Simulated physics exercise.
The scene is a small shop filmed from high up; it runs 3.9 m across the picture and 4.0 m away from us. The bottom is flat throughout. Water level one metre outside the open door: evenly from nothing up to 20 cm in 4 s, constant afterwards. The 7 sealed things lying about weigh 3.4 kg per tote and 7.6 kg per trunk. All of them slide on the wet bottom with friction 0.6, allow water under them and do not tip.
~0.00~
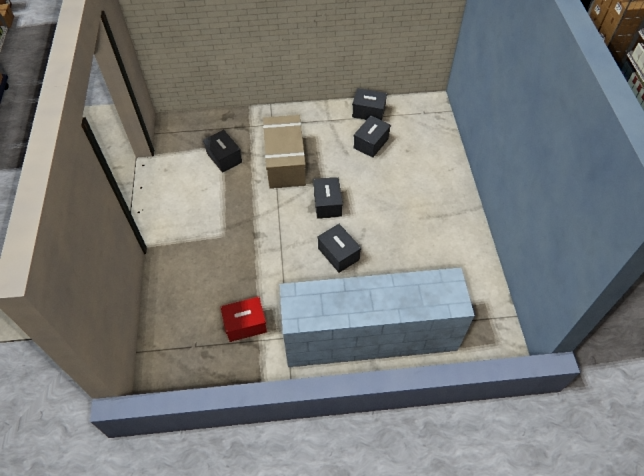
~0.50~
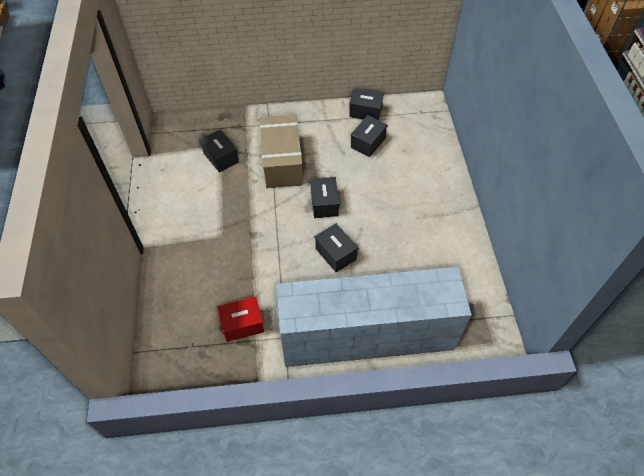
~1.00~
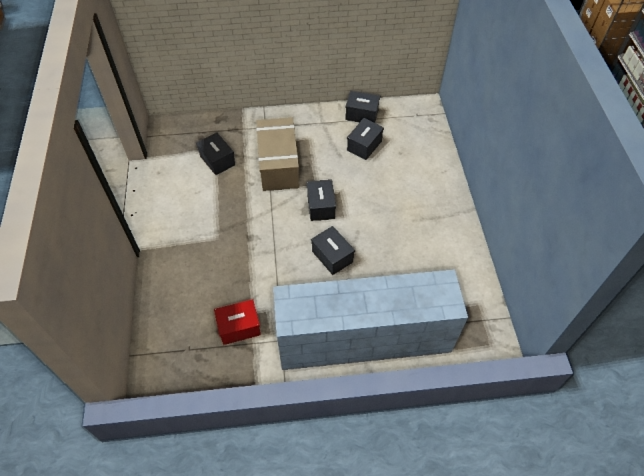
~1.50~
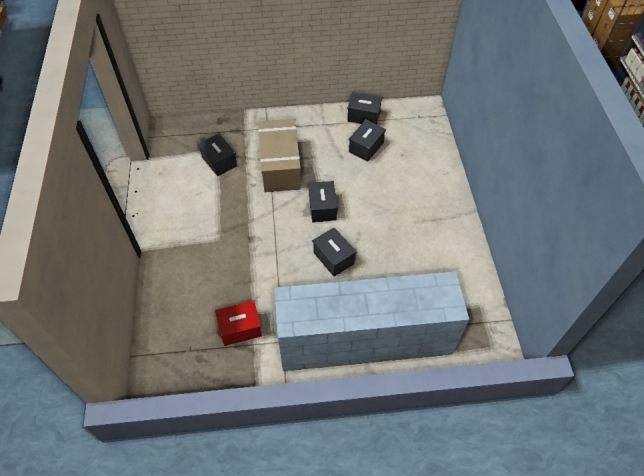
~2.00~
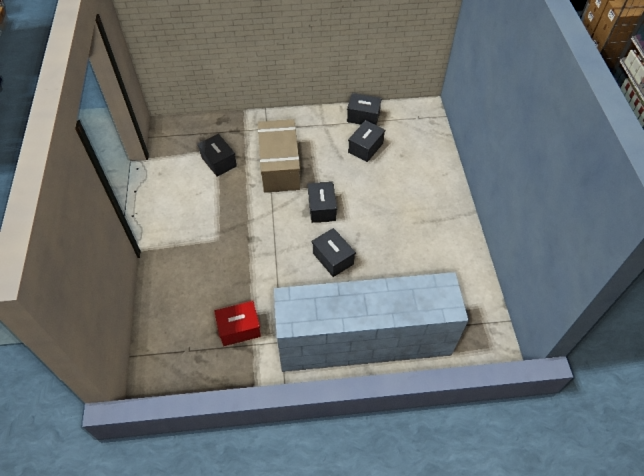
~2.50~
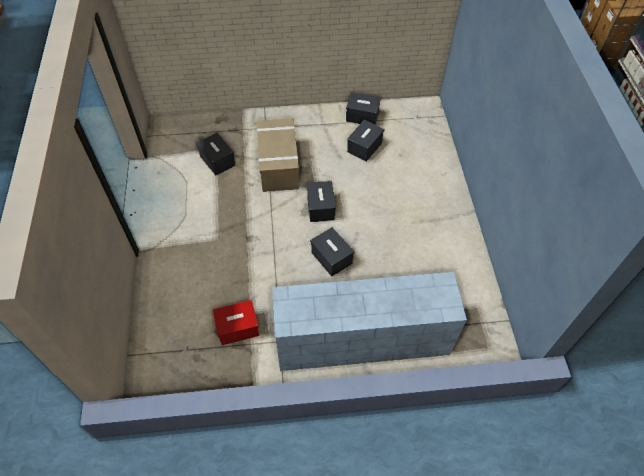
At first, a red tote, several dark boxes, a tan carton and a pale block stand on the dry floor of a small walled room, seen from above. Bluish water spreads over the ground outside, then a thin sheet slips through the open doorway at left, while everything inside stays still.
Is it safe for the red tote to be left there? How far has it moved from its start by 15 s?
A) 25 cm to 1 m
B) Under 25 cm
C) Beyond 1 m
C, beyond 1 m.
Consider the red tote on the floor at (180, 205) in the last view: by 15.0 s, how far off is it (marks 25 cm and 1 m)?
I'd say it goes a long distance.
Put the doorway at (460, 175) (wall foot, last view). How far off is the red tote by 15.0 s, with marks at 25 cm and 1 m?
Well, the red tote scoots a little.
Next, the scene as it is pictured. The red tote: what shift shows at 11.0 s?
Around 30 cm from the start by that time.
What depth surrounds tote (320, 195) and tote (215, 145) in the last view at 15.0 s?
First about 13 cm, second about 17 cm.
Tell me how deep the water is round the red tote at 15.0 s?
Roughly 12 cm deep.
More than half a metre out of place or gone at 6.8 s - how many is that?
That would be 6.
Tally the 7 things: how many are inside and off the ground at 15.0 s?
That would be 7 of them.
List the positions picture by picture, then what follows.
The first picture shows the red tote at (243, 314), on the bottom; 0.0 m2 under water; 0 of 7 have shifted.
The second picture shows the red tote at (240, 314), on the bottom; 0.0 m2 under water; 0 of 7 have shifted.
The third picture shows the red tote at (237, 317) rests on the ground; 0.0 m2 under water; 0 of 7 have shifted.
The fourth picture shows the red tote at (238, 318) rests on the ground; water covers 0.0 m2; 0 of 7 have shifted.
The fifth picture shows the red tote at (237, 318), on the bottom; 0.0 m2 under water; 0 of 7 have shifted.
The sixth picture shows the red tote at (235, 318) rests on the ground; 0.5 m2 under water; 0 of 7 have shifted.
After 3.5 s the red tote is near (235, 318), 0.0 m from its start, aground; 0 afloat.
After 6.8 s the red tote is near (235, 318), 0.0 m from its start, aground; 6 afloat.
After 11.0 s the red tote is near (210, 335), 0.3 m from its start, afloat; 7 afloat.
After 15.0 s the red tote is near (173, 218), 1.4 m from its start, afloat; 7 afloat.
